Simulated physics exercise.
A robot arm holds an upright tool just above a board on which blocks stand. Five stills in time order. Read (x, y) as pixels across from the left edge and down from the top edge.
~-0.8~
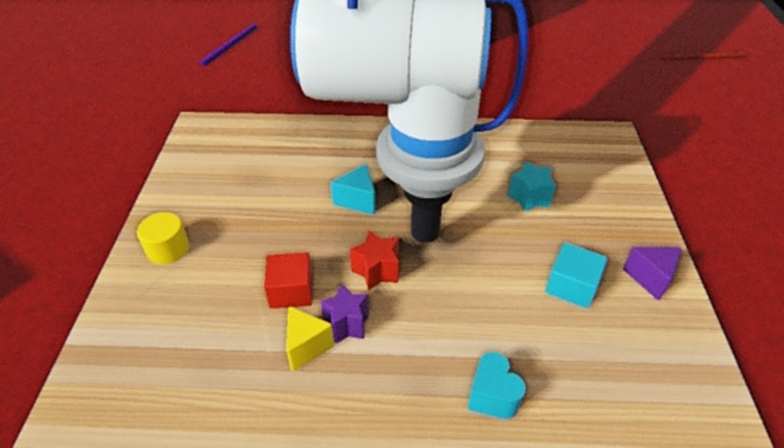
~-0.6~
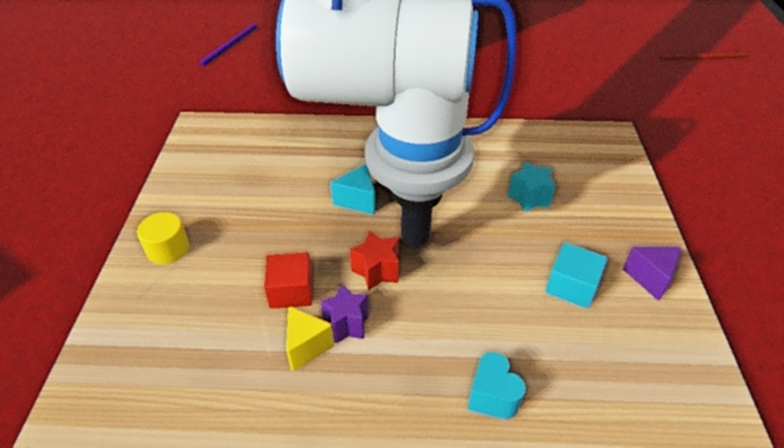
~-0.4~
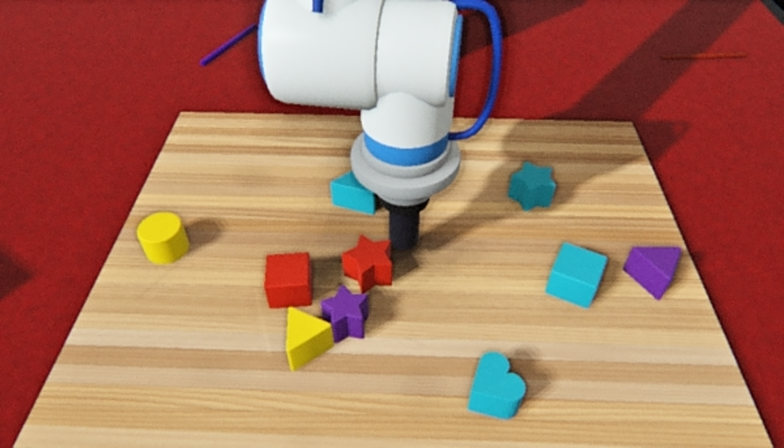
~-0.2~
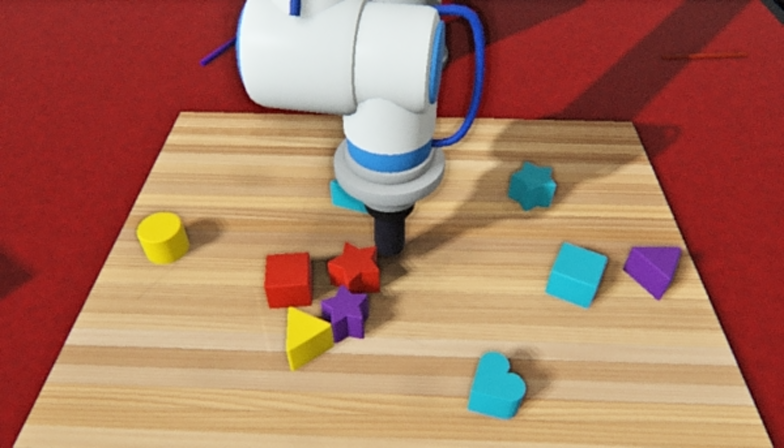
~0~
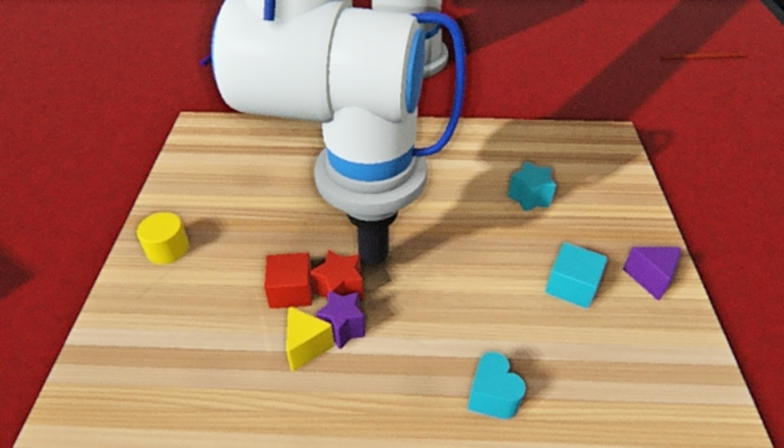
A robot arm above a wooden board of colored blocks moved left and slightly toward the viewer, its dark tool pushing the red star a short way until it sat beside the red square block.
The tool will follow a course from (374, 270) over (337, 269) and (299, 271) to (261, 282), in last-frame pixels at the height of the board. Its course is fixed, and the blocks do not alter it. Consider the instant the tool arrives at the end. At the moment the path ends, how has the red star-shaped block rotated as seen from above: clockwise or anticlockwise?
Looking down, it rotates anti-clockwise.
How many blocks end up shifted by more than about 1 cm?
The number of blocks that move over 1 cm is two.
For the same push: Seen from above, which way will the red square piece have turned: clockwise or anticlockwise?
Viewed from the top, it goes clockwise.
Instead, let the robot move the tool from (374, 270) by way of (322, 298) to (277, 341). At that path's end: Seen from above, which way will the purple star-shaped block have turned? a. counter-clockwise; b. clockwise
My answer is option a.
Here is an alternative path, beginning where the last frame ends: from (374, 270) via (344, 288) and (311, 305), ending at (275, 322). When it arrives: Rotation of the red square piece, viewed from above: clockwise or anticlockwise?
Looking down: Clockwise.
On the path given first. One third of the way, tool (334, 253); red square piece (261, 280), turned 20° clockwise; red star-shaped block (314, 274), turned 40° anticlockwise; purple star-shaped block (340, 310), turned 10° anticlockwise.
Two thirds of the way, tool (294, 256); red square piece (246, 291), turned 45° clockwise; red star-shaped block (301, 274), turned 100° anticlockwise; purple star-shaped block (340, 310), turned 10° anticlockwise.
At the end, tool (257, 266); red square piece (243, 295), turned 45° clockwise; yellow triangle not moved; red star-shaped block (297, 275), turned 120° anticlockwise; purple star-shaped block (340, 310), turned 10° anticlockwise.
